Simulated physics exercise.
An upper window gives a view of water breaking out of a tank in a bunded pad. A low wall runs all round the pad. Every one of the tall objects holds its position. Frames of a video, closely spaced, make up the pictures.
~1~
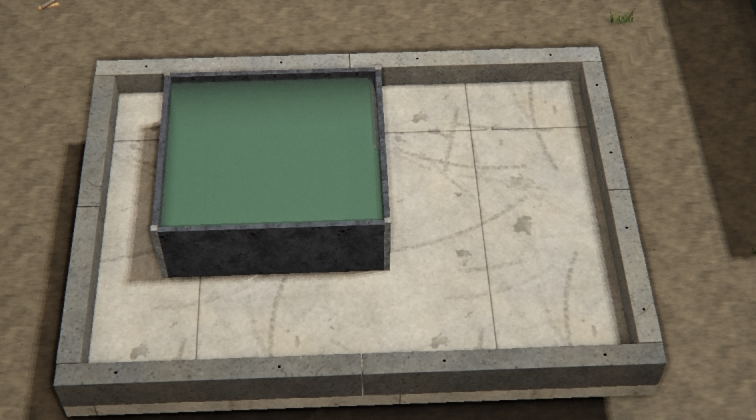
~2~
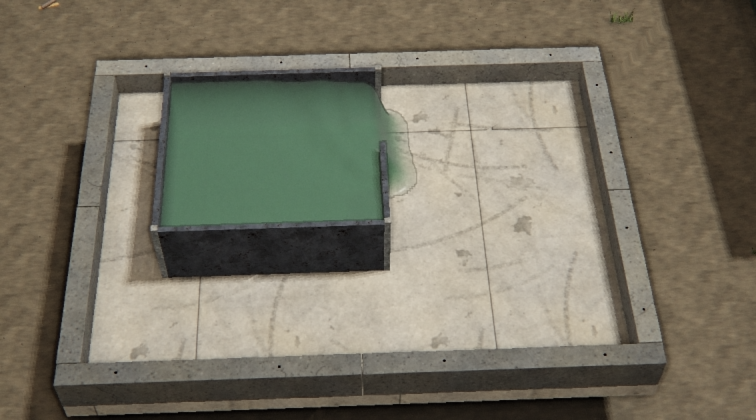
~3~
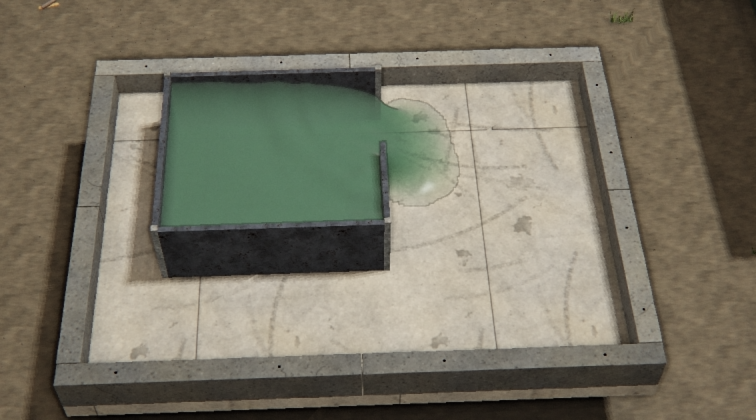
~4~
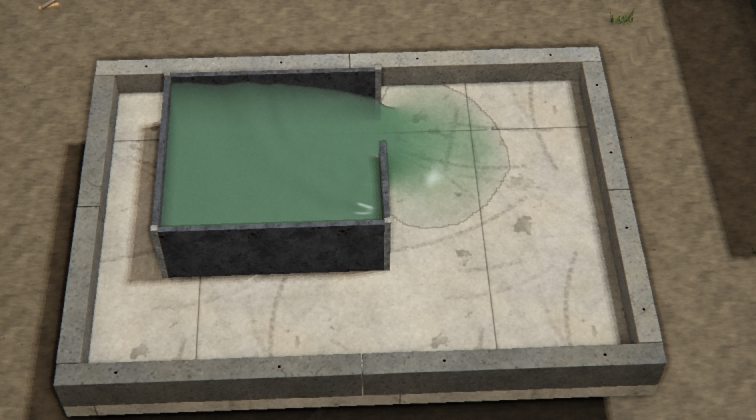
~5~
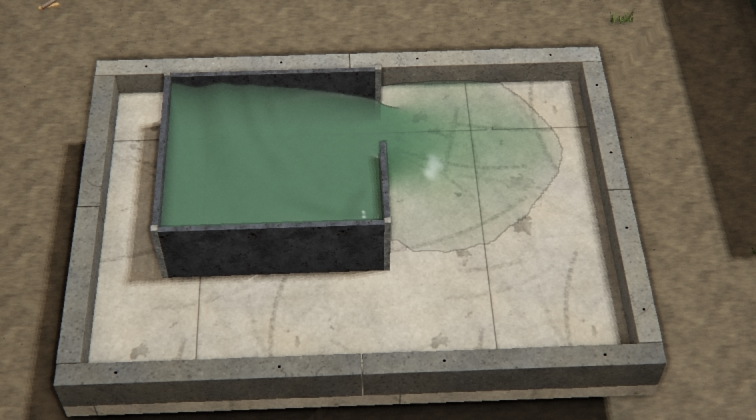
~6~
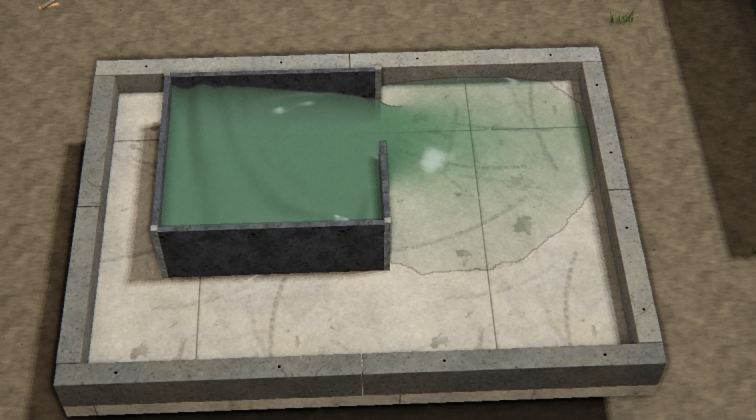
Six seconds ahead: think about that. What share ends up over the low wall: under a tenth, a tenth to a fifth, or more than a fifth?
The part that gets over is under a tenth.
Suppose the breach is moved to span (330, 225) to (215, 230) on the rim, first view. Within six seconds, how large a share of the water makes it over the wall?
About 8 %.
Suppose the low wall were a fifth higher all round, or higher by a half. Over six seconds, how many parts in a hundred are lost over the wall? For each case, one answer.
About 2 percent in the first case, about 0 percent in the second.
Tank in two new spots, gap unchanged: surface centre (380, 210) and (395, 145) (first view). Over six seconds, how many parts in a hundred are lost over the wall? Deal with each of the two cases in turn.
Respectively 10 and 14 per cent.
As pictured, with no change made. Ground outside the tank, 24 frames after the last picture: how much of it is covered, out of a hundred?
My guess is around 85 in a hundred.
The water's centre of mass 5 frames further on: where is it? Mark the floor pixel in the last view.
The balance point is around (328, 179).
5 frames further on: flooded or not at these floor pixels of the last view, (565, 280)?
My answer is swamped.
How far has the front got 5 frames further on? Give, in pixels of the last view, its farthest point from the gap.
I'd go with roughly (608, 313).
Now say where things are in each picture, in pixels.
The first picture shows the water tank at (273, 150) is whole and still.
In the second picture, water pours out at (377, 137) and has run to (394, 116).
In the third picture, water pours out at (377, 141) and has run to (443, 188).
In the fourth picture, water pours out at (377, 142) and has run to (500, 170).
In the fifth picture, the front is at (548, 135), out from the gap at (377, 142).
In the sixth picture, water pours out at (377, 141) and has run to (580, 111).
A moment on, water covers 35 % of the floor; the low wall has let 0 % over.
Next, water covers 35 % of the floor; the low wall has let 0 % over.
Then, water covers 45 % of the floor; the low wall has let 5 % over.
Later, water covers 65 % of the floor; the low wall has let 7 % over.
In the end, water covers 80 % of the floor; the low wall has let 7 % over.
